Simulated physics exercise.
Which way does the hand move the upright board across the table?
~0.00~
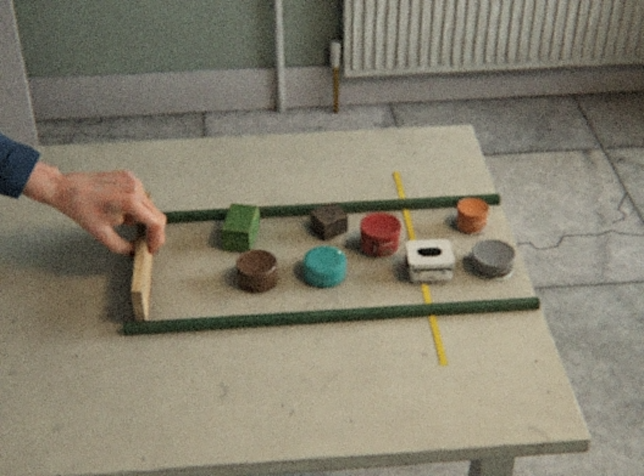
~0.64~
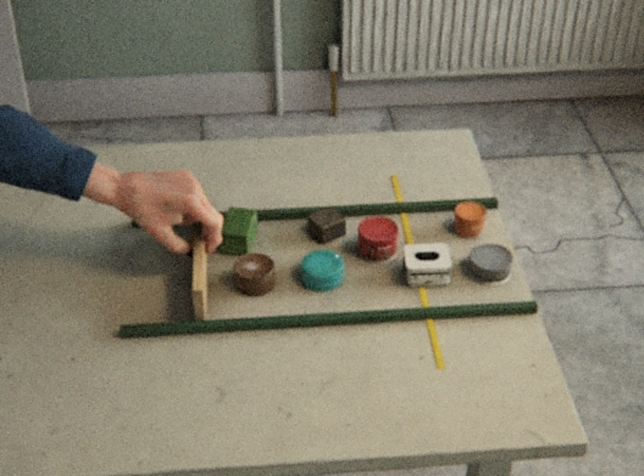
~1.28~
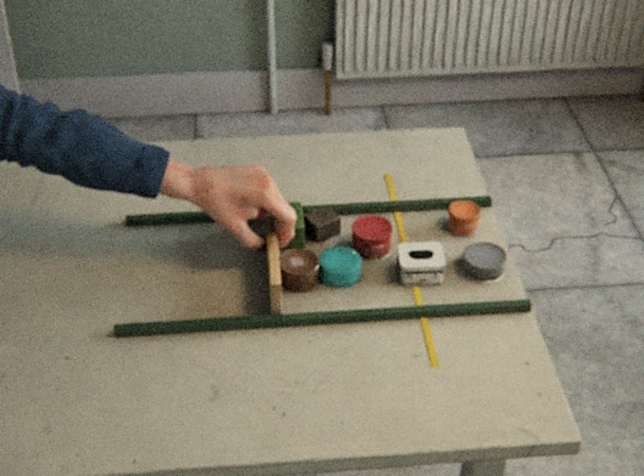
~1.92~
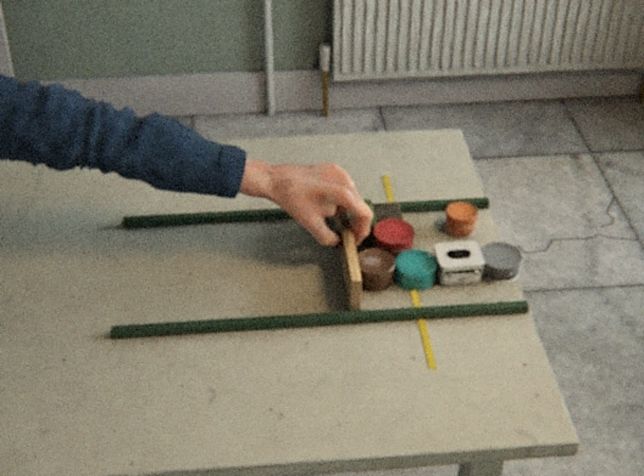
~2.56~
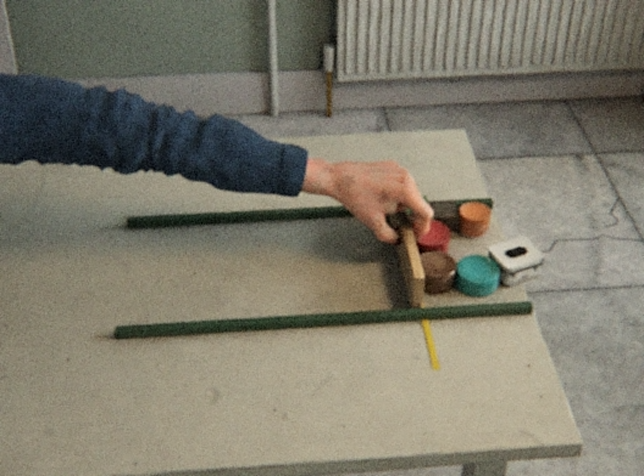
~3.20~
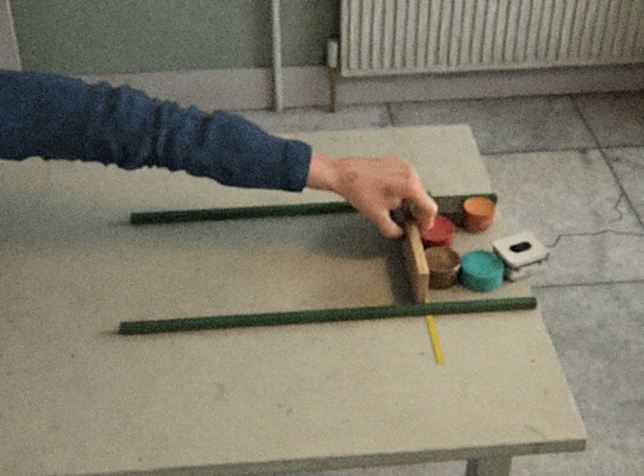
The hand moves the board to the right, pushing the small things along ahead of it.
On a table, a hand slides a board right, sweeping small things until the grey tin is gone.
